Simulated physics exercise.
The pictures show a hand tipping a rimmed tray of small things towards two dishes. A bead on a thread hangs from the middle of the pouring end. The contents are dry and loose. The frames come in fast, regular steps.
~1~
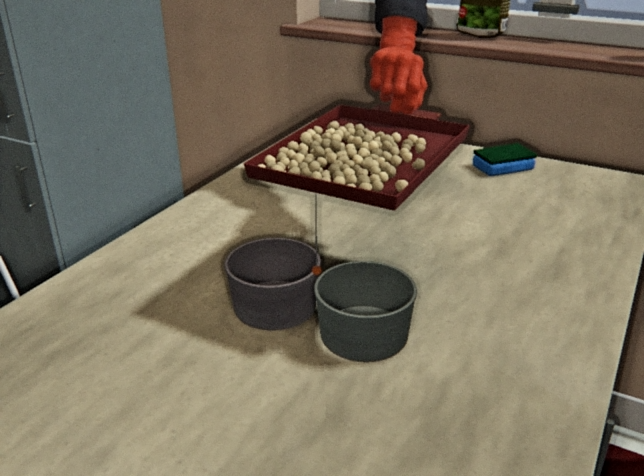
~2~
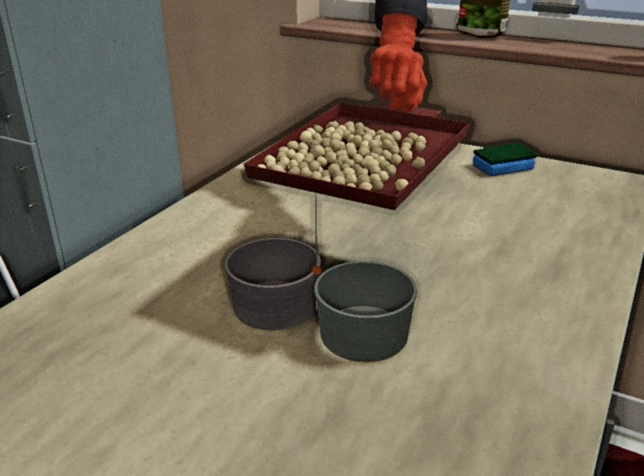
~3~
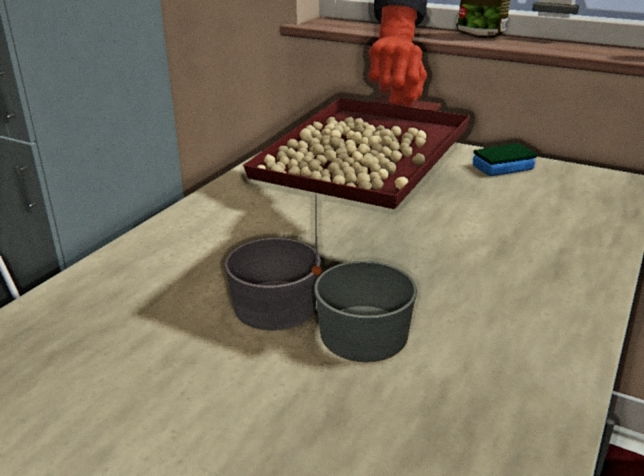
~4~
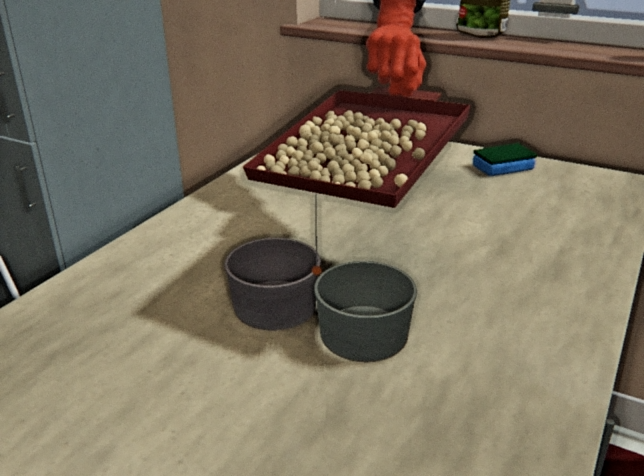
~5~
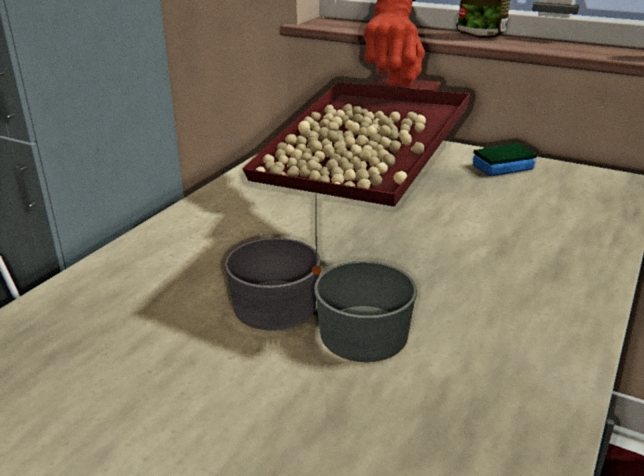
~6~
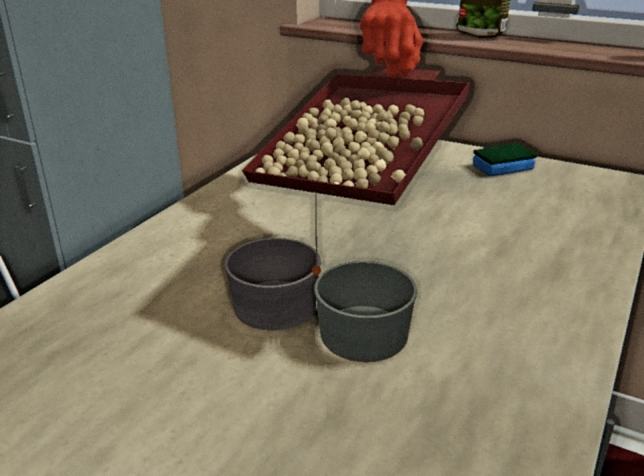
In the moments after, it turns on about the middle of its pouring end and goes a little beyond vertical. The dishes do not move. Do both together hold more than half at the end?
They take under half between them.
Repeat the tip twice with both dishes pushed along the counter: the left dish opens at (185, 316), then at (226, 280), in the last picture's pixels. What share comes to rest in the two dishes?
Near 10 % and 90 %.
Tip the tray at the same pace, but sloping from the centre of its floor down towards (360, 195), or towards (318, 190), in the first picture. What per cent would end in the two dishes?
Near 30 % and 0 %.
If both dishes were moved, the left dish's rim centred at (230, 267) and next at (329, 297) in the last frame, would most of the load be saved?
At the first place more than half, at the second less than half.
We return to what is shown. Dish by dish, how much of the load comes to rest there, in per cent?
About: Left dish 20, right dish 0 per cent.
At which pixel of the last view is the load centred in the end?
At about (240, 343).
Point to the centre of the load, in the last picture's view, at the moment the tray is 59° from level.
Roughly at (307, 130).
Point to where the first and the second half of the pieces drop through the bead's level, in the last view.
Early half (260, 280), late half (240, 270).
Just after the last frame, tray tipped steeply; almost all on the tray; just a few outside both.
A moment on, tray tipped right over; almost all on the tray; just a few in the left dish; just a few outside both.
Further on, tray tipped past a quarter turn; roughly a quarter in the left dish; the larger part outside both.
When it is over, tray tipped past a quarter turn; not one in the right dish; roughly a quarter in the left dish; the larger part outside both.
